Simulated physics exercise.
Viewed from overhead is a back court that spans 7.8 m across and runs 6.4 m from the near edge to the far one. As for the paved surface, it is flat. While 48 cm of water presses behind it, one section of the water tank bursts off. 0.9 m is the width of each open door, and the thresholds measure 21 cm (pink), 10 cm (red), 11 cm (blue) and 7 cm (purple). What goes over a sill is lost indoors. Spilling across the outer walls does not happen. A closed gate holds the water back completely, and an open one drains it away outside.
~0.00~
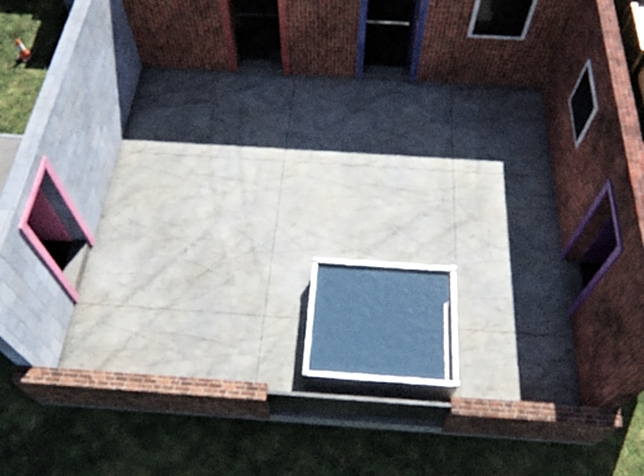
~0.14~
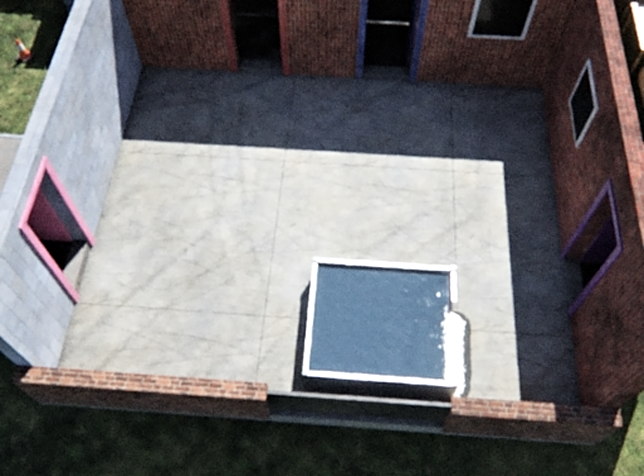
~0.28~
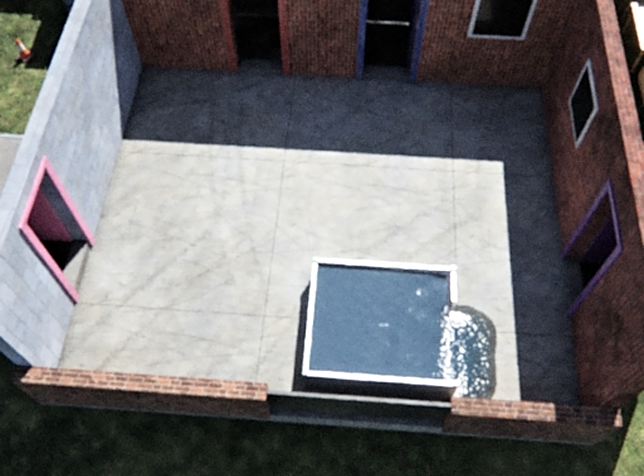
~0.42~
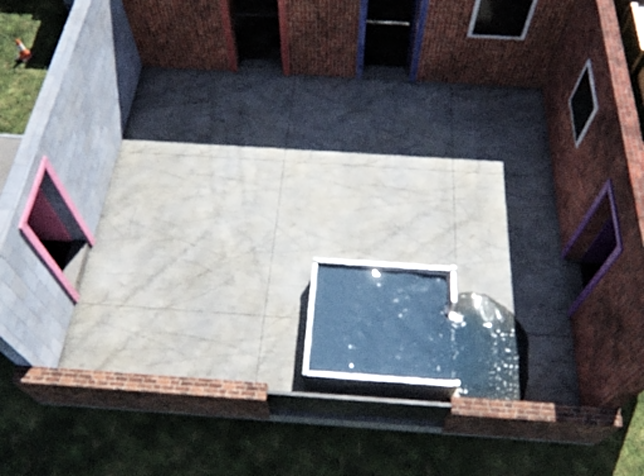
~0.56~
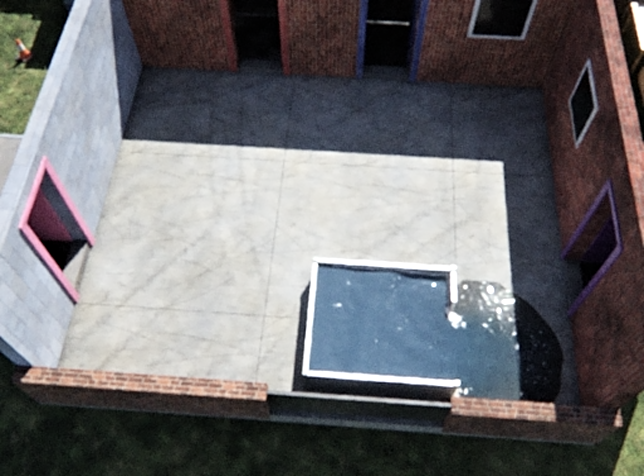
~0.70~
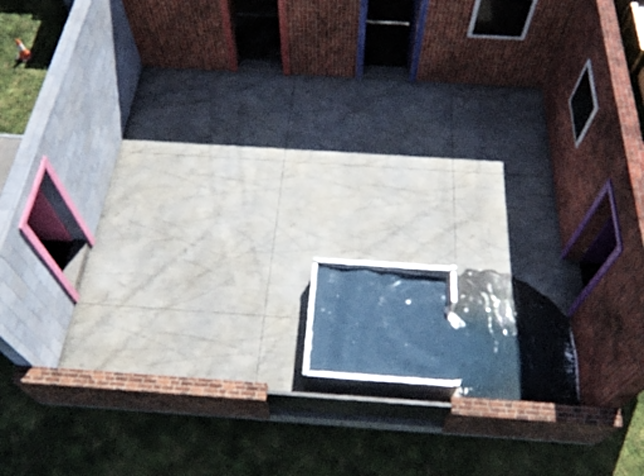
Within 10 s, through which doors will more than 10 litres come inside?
Pink door: Not more than 10 litres; red door: Not more than 10 litres; blue door: Not more than 10 litres; purple door: More than 10 litres.
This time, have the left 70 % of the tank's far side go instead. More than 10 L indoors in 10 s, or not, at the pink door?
Pink: Falls short.
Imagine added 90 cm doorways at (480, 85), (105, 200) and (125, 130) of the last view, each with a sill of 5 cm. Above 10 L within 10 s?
Per doorway, in order: Sufficient / insufficient / insufficient.
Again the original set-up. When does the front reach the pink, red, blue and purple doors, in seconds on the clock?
Pink: 8.0 s; red: 6.0 s; blue: 4.5 s; purple: 1.0 s.
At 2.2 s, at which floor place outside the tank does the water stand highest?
Close to pixel (569, 408).
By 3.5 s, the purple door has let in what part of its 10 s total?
Some 65 in a hundred.
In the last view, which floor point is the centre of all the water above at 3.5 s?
Close to (455, 312) in the last picture.
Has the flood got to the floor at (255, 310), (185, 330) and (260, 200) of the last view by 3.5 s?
Untouched, untouched, untouched.
After 1.4 s water covers 10 % of the floor and is deepest (42 cm) near (571, 420); pink door not reached, red door not reached, blue door not reached, purple door 12 cm at the sill, 2 L in.
After 2.2 s water covers 10 % of the floor and is deepest (36 cm) near (569, 408); pink door not reached, red door not reached, blue door not reached, purple door 15 cm at the sill, 14 L in.
After 3.5 s water covers 25 % of the floor and is deepest (22 cm) near (569, 408); pink door not reached, red door not reached, blue door not reached, purple door 12 cm at the sill, 46 L in.
After 6.0 s water covers 45 % of the floor and is deepest (13 cm) near (569, 408); pink door not reached, red door 1 cm at the sill, 0 L in, blue door 8 cm at the sill, 0 L in, purple door 10 cm at the sill, 64 L in.
After 10.0 s water covers 70 % of the floor and is deepest (8 cm) near (530, 150); pink door 2 cm at the sill, 0 L in, red door 3 cm at the sill, 0 L in, blue door 6 cm at the sill, 0 L in, purple door 5 cm at the sill, 69 L in.
